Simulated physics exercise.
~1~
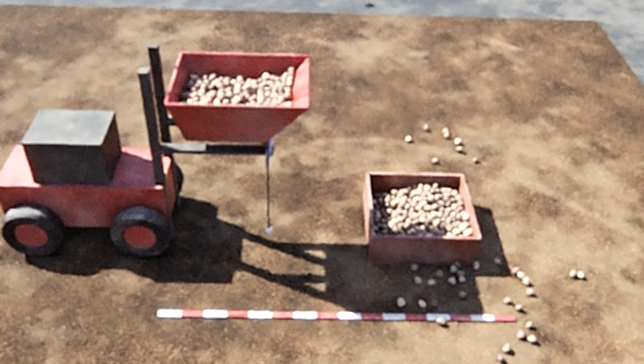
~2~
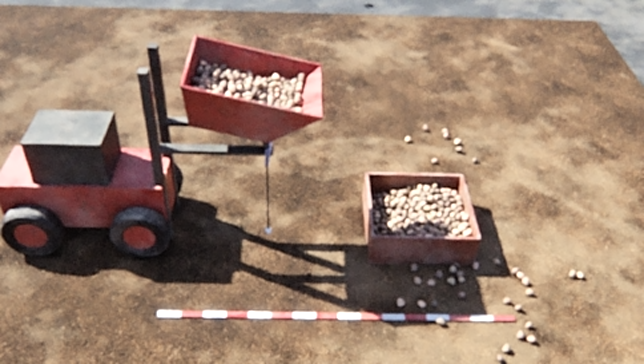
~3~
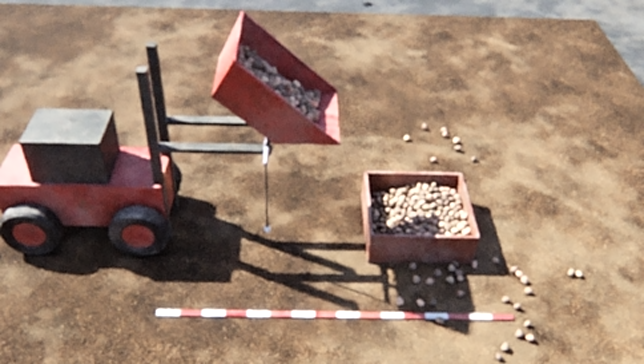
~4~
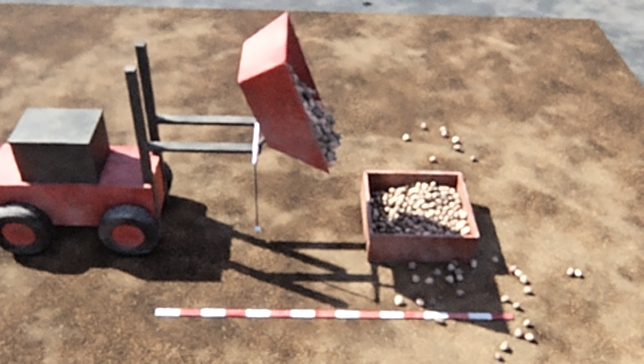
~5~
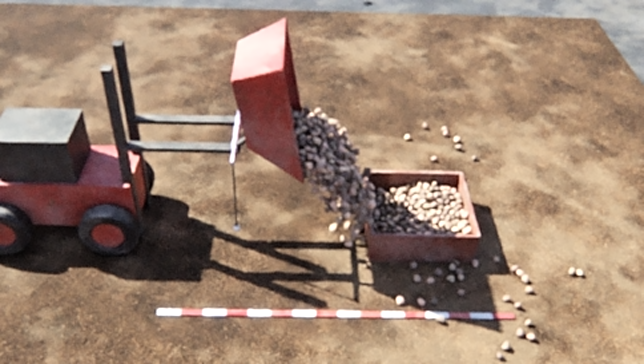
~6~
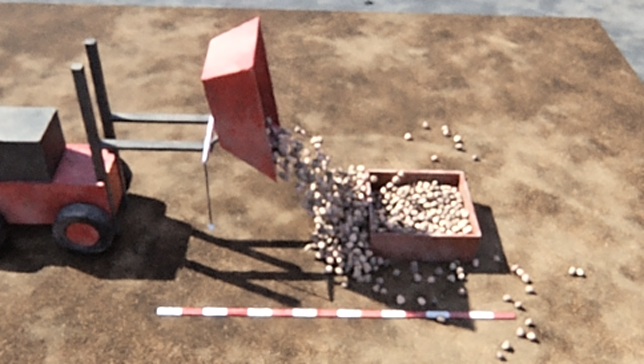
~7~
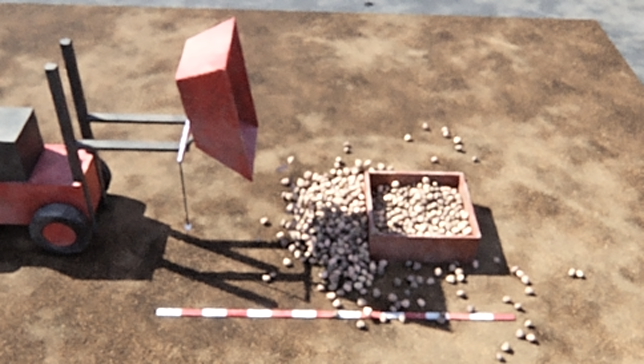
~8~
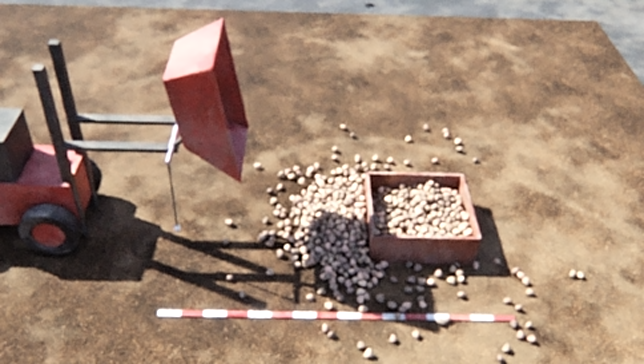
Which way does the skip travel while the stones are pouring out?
The skip moves to the left, away from the bin, as the forklift backs up.
A red forklift tips its skip while backing left, spilling most stones short of the bin.
